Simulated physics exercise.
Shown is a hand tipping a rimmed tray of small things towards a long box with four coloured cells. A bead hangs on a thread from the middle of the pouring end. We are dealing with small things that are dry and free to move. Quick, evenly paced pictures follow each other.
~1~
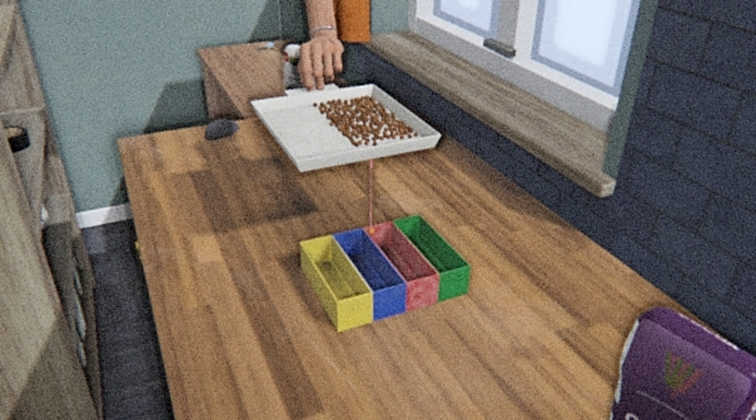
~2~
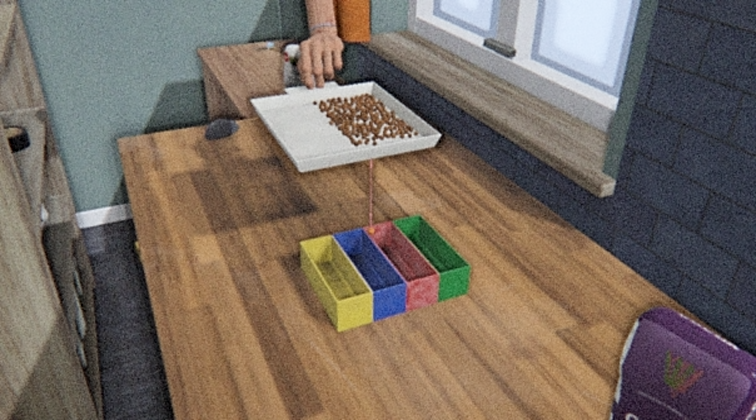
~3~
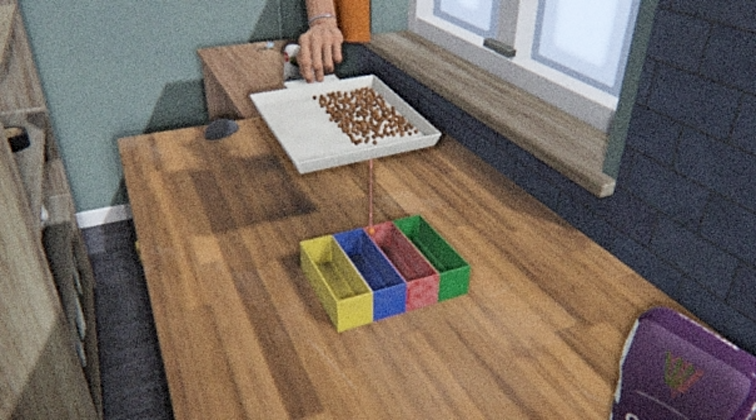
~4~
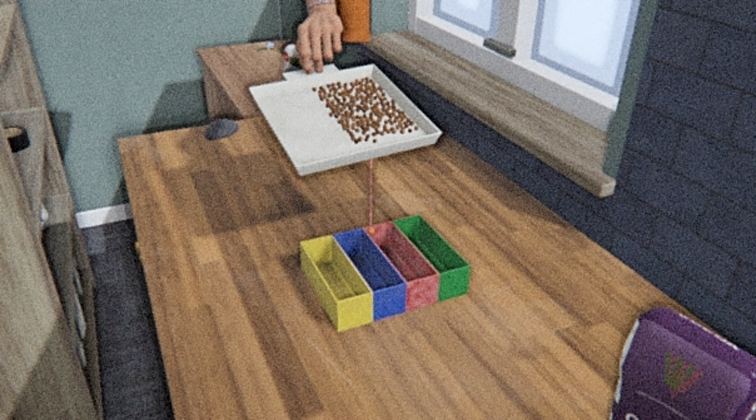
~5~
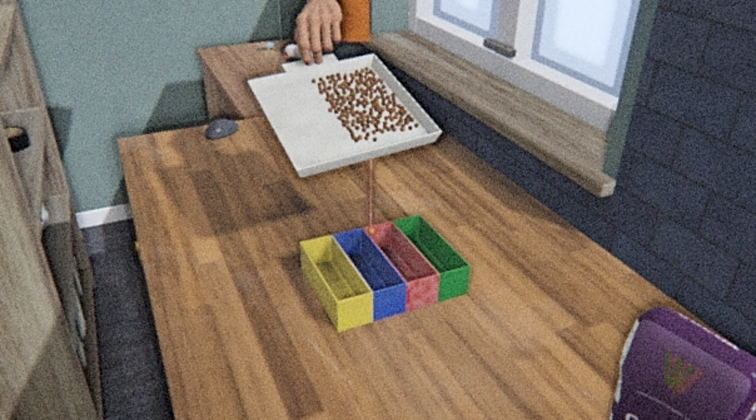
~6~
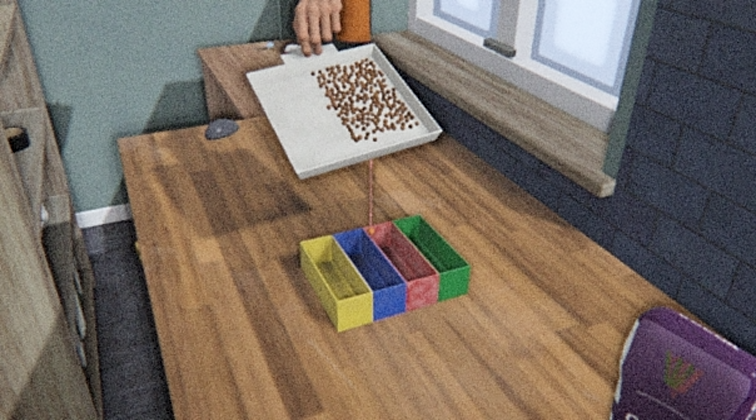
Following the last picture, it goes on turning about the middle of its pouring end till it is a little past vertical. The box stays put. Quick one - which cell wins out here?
The yellow one wins out.
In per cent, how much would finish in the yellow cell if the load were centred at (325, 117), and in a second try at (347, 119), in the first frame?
It would be roughly 50 per cent for the first and roughly 50 per cent for the second.
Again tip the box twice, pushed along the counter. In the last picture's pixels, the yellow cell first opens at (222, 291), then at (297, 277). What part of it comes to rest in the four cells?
Result: 80 % and 100 %.
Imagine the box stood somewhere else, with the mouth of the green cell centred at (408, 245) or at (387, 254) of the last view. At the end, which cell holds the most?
First: That yellow cell. Second: The blue cell.
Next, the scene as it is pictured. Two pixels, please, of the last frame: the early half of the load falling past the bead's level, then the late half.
Starting near (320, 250), moving on to near (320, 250).
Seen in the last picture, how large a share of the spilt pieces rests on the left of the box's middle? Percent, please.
That comes to about 100 per cent of the pieces.
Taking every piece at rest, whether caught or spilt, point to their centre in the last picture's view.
Roughly at pixel (327, 289).
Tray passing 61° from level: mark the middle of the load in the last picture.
(334, 168).
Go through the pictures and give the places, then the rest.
The first picture shows corners of the pouring end at (300, 158) and (435, 134), level; middle of the load at (362, 119), cereal balls; bead on its thread at (371, 231); yellow cell at (355, 309); blue cell at (389, 299); red cell at (422, 290); green cell at (454, 281).
The second picture shows corners of the pouring end at (300, 159) and (435, 134), level; middle of the load at (362, 118).
The third picture shows corners of the pouring end at (300, 160) and (435, 133), tipped barely, lowest at the left corner; middle of the load at (362, 114).
The fourth picture shows corners of the pouring end at (300, 163) and (435, 131), tipped a little, lowest at the left corner; middle of the load at (362, 108).
The fifth picture shows corners of the pouring end at (300, 166) and (435, 130), tipped a little, lowest at the left corner; middle of the load at (362, 103).
The sixth picture shows corners of the pouring end at (300, 168) and (436, 129), tipped clearly, lowest at the left corner; middle of the load at (362, 98); yellow cell at (355, 309); blue cell at (389, 299); red cell at (422, 290); green cell at (454, 281).
Soon, tray tipped steeply; most on the tray; about a quarter falling or outside the box.
A while on, tray tipped right over; about a quarter on the tray; about a quarter in the yellow cell; a small part in the blue cell; about half falling or outside the box.
Towards the end, tray tipped past a quarter turn; about half in the yellow cell; a small part in the blue cell; a stray few in the red cell; about a third falling or outside the box.
Finally, tray tipped past a quarter turn; about half in the yellow cell; a small part in the blue cell; a stray few in the red cell; none in the green cell; about a third outside the box.
